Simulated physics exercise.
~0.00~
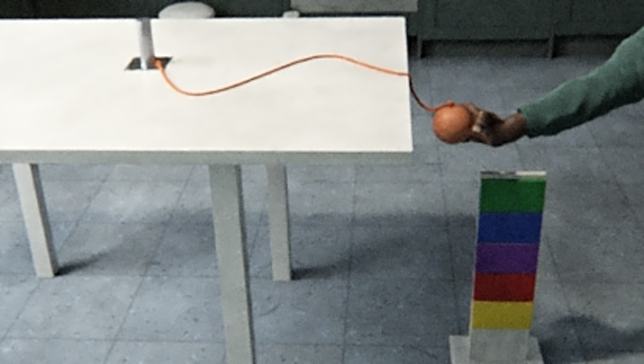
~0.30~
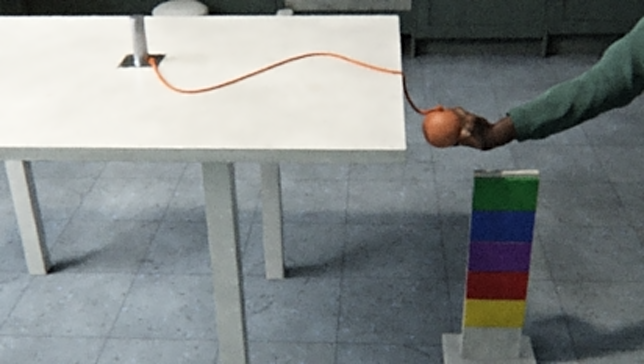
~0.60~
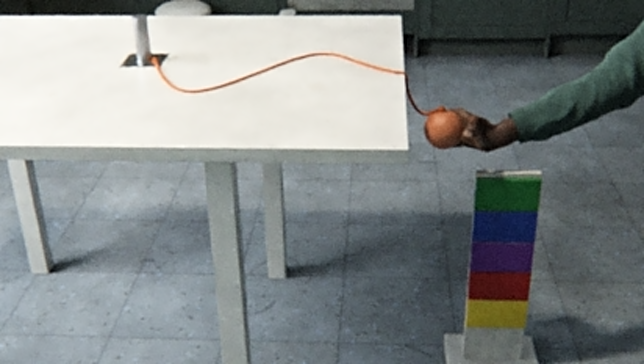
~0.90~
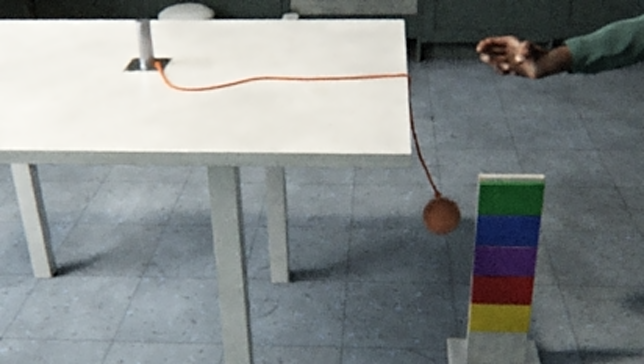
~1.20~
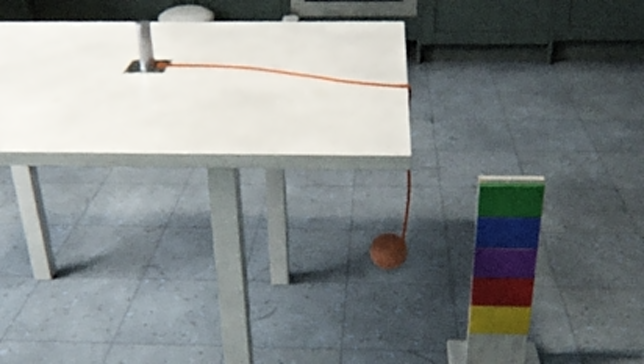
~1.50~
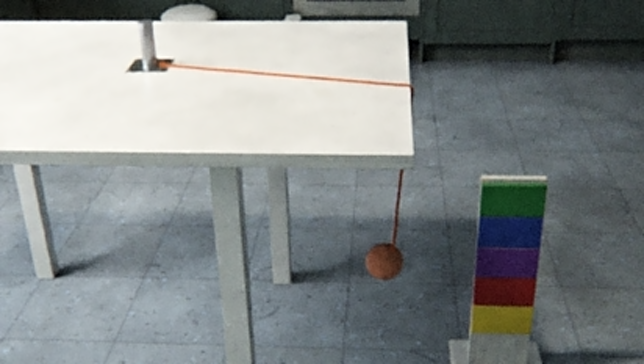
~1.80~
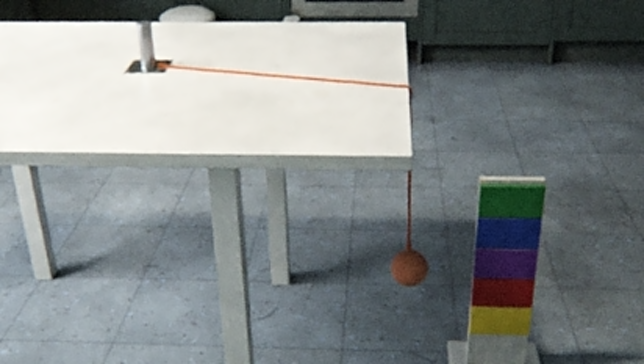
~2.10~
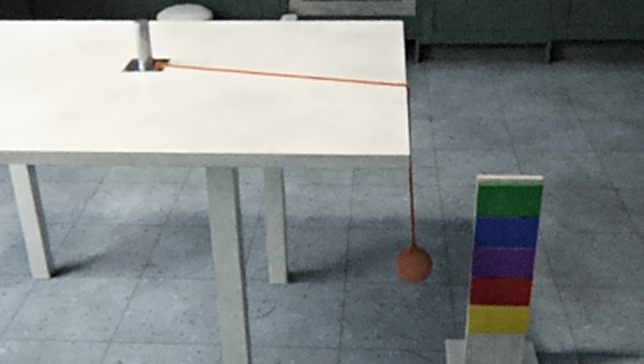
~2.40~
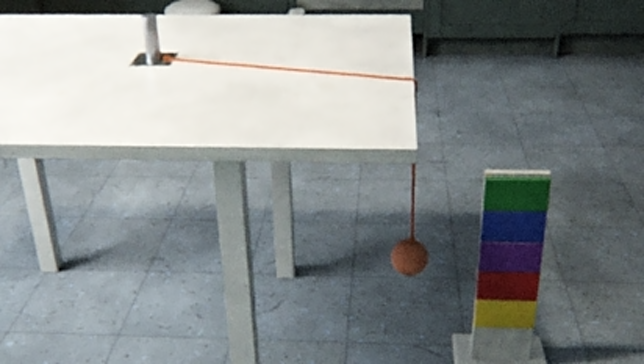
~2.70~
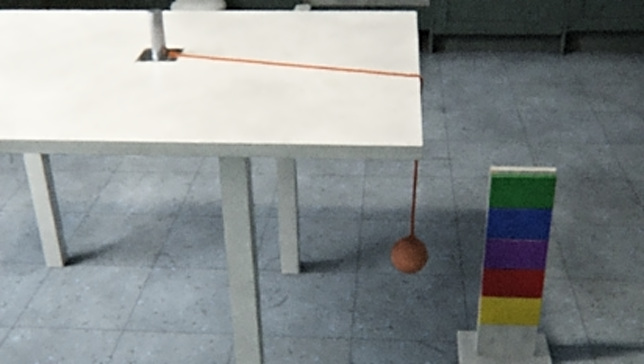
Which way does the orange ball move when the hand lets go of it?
It moves down, dropping beside the table edge until the cord holds it.
